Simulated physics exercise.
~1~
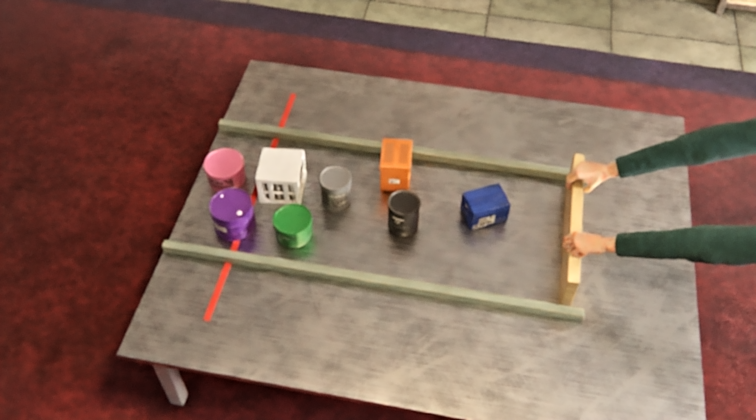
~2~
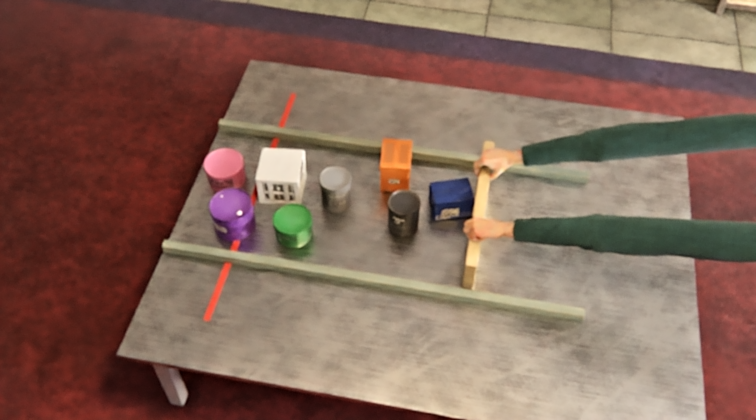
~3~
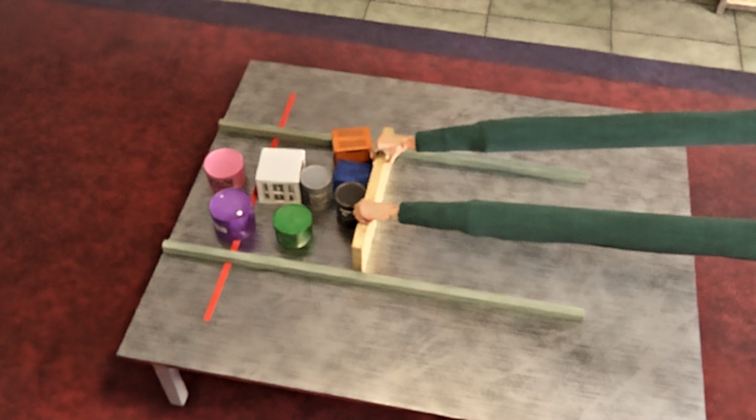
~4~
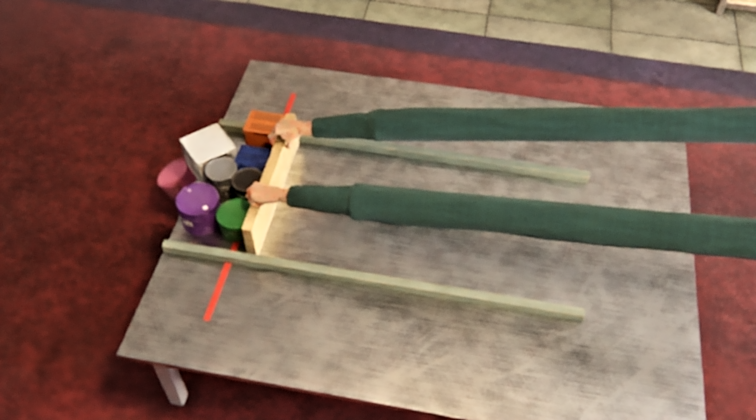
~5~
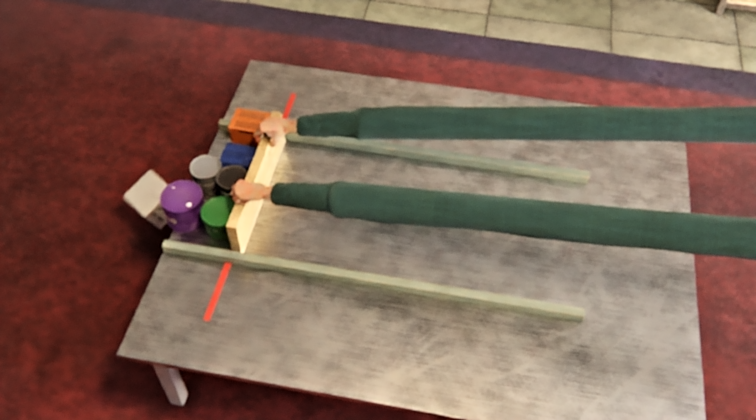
The clip shows two green-sleeved arms sliding a wooden plank leftward between rails on a grey table, gathering boxes and pails and pushing them past a red tape line until the pink pail is gone and the white crate tips off the left edge.
